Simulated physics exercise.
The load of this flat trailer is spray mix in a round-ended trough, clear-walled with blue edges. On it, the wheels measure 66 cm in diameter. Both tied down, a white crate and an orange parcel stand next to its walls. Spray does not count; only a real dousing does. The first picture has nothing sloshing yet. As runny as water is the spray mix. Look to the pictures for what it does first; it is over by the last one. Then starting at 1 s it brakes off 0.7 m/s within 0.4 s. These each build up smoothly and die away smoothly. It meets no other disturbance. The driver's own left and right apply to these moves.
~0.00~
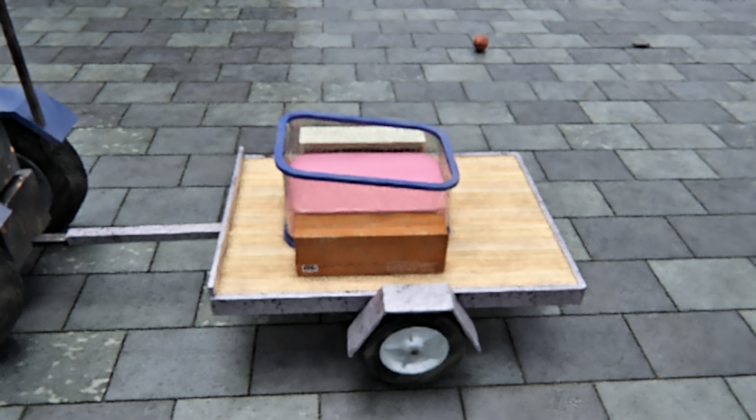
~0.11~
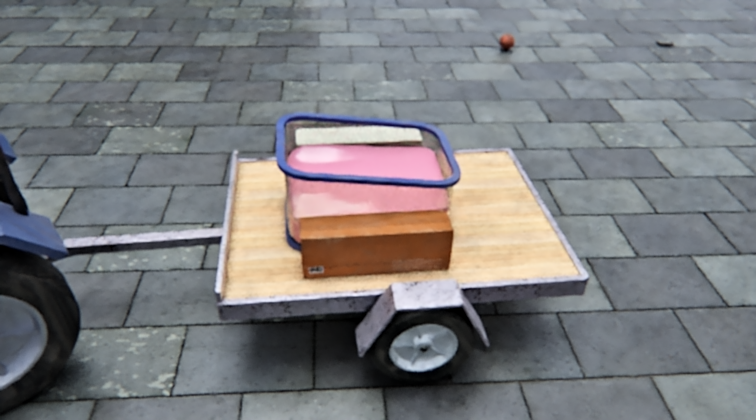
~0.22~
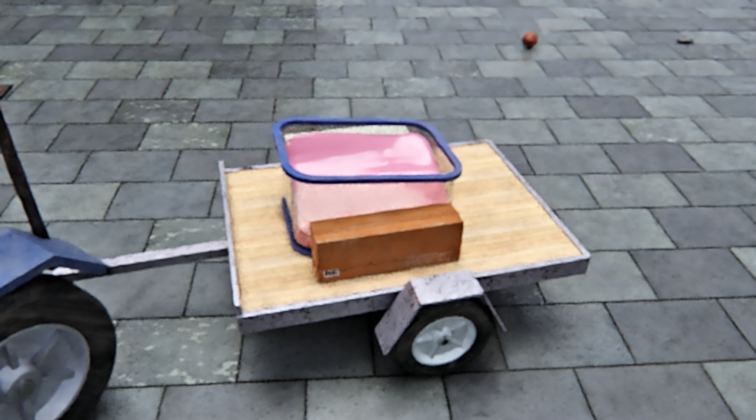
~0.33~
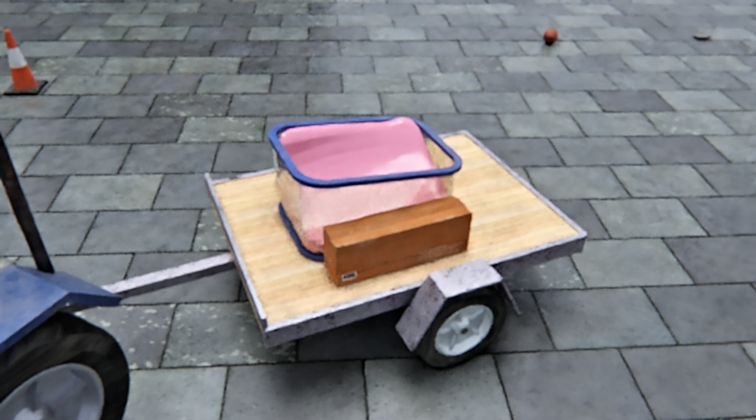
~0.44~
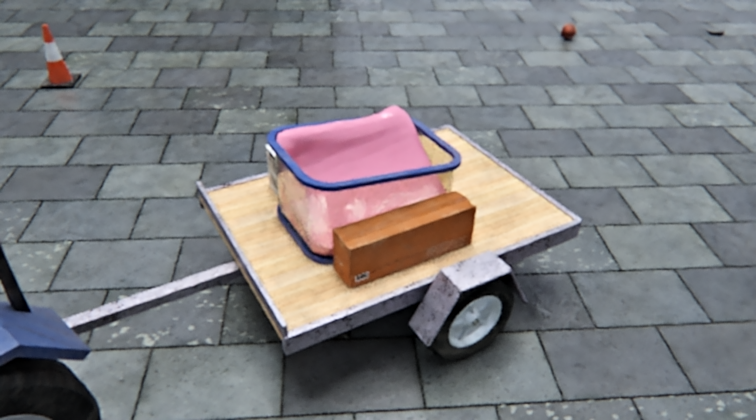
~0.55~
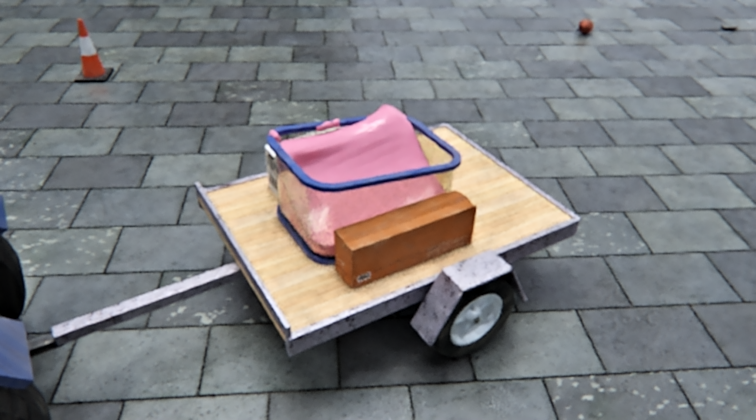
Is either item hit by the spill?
Result: White crate gets hit; orange parcel gets hit.
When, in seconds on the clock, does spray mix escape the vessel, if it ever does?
0.8 s.
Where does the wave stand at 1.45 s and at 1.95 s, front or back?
Earlier it favours the forward side, later the rear side.
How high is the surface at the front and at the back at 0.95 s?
Roughly 28 cm in front and 28 cm behind.
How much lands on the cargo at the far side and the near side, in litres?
Roughly 3 L and 2 L, in that order.
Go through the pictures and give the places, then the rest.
The surface is at (299, 161) by the front wall; at (429, 160) by the back wall; it lies level with the rim line; the front is on the left, levels are read along the far wall; the white crate stands at the far side; the orange parcel stands at the near side; a wheel hub at (415, 356), in the first frame.
The surface is at (297, 159) by the front wall; at (426, 154) by the back wall; it climbs 8° towards the far side, in the second frame.
The surface is at (292, 154) by the front wall; at (420, 143) by the back wall; it climbs 22° towards the far side, in the third frame.
The surface is at (288, 153) by the front wall; at (411, 128) by the back wall; it climbs 32° towards the far side, in the fourth frame.
The surface is at (287, 150) by the front wall; at (405, 117) by the back wall; it climbs 38° towards the far side, in the fifth frame.
The surface is at (286, 149) by the front wall; at (404, 119) by the back wall; it climbs 37° towards the far side; a wheel hub at (480, 323), in the sixth frame.
After 0.95 s the surface is 29 cm up at the front and 28 cm at the back; 1 per cent is out, over the far side.
After 1.45 s the surface is 39 cm up at the front and 14 cm at the back; 1 per cent is out, mostly over the far side, some over the near side.
After 1.95 s the surface is 23 cm up at the front and 27 cm at the back; 2 per cent is out, mostly over the far side, some over the near side.
After 4.39 s 6 per cent is out, over the back and the far side; the white crate has caught 3 litres and the orange parcel 2 litres.
